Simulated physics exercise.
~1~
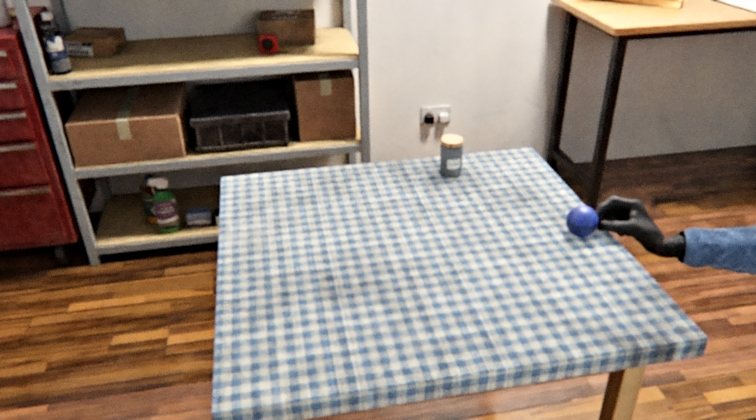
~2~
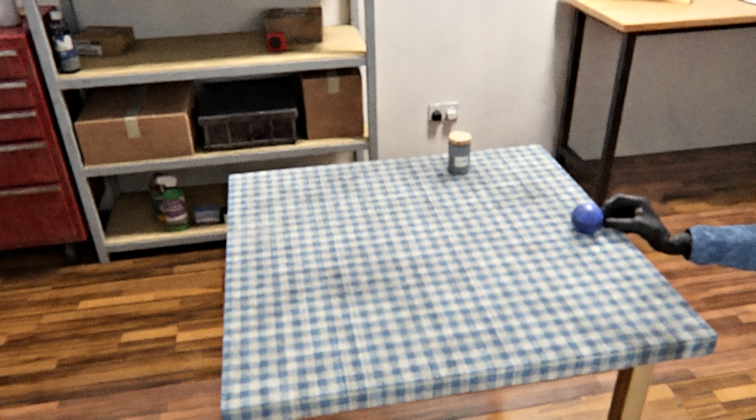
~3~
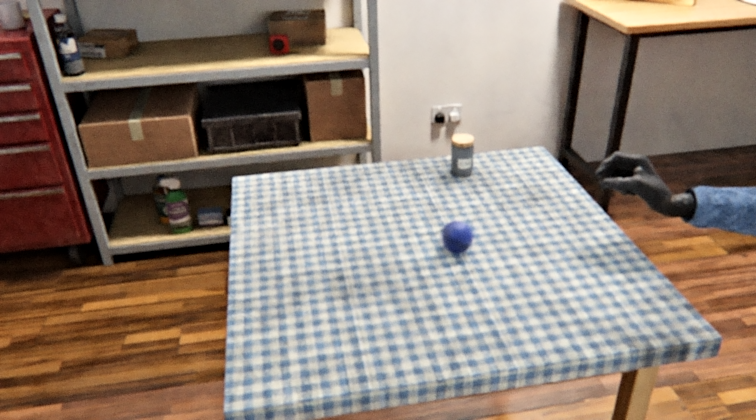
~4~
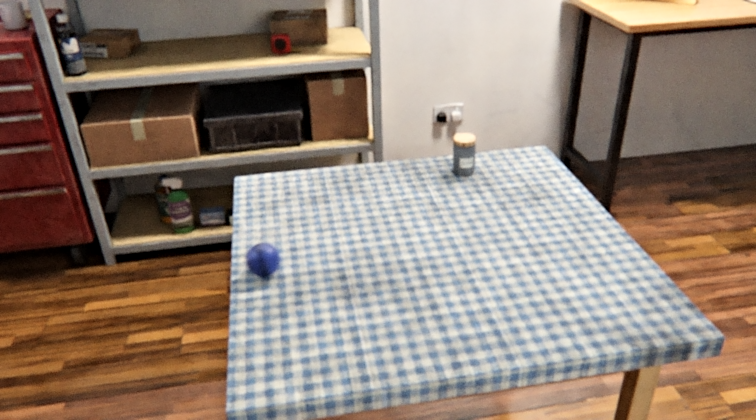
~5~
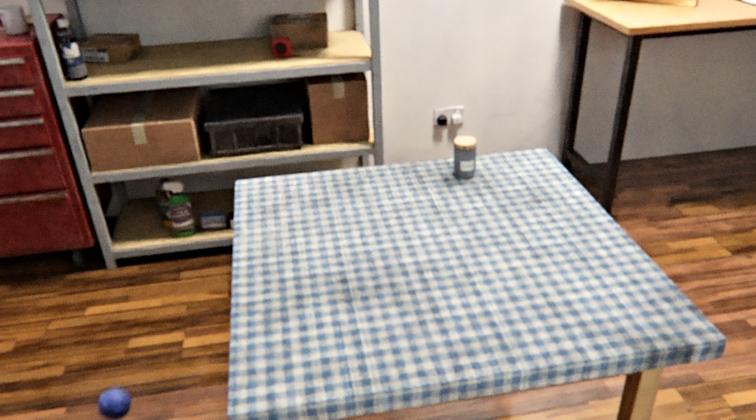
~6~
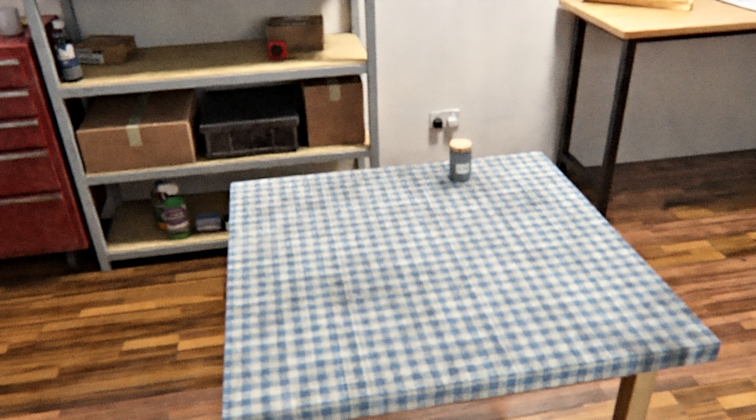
In a workshop with metal shelving, cardboard boxes and a wooden floor, a table covered in blue and white checked cloth stands with a grey jar near its back edge. A dark-gloved hand in a blue sleeve holds a blue ball at the table's right side. The hand releases the ball and draws back as the ball travels left across the cloth. It crosses to the left edge while the hand leaves the view. The ball then goes over the edge and drops toward the floor at lower left. Finally, it is out of sight, and the jar still stands in place.
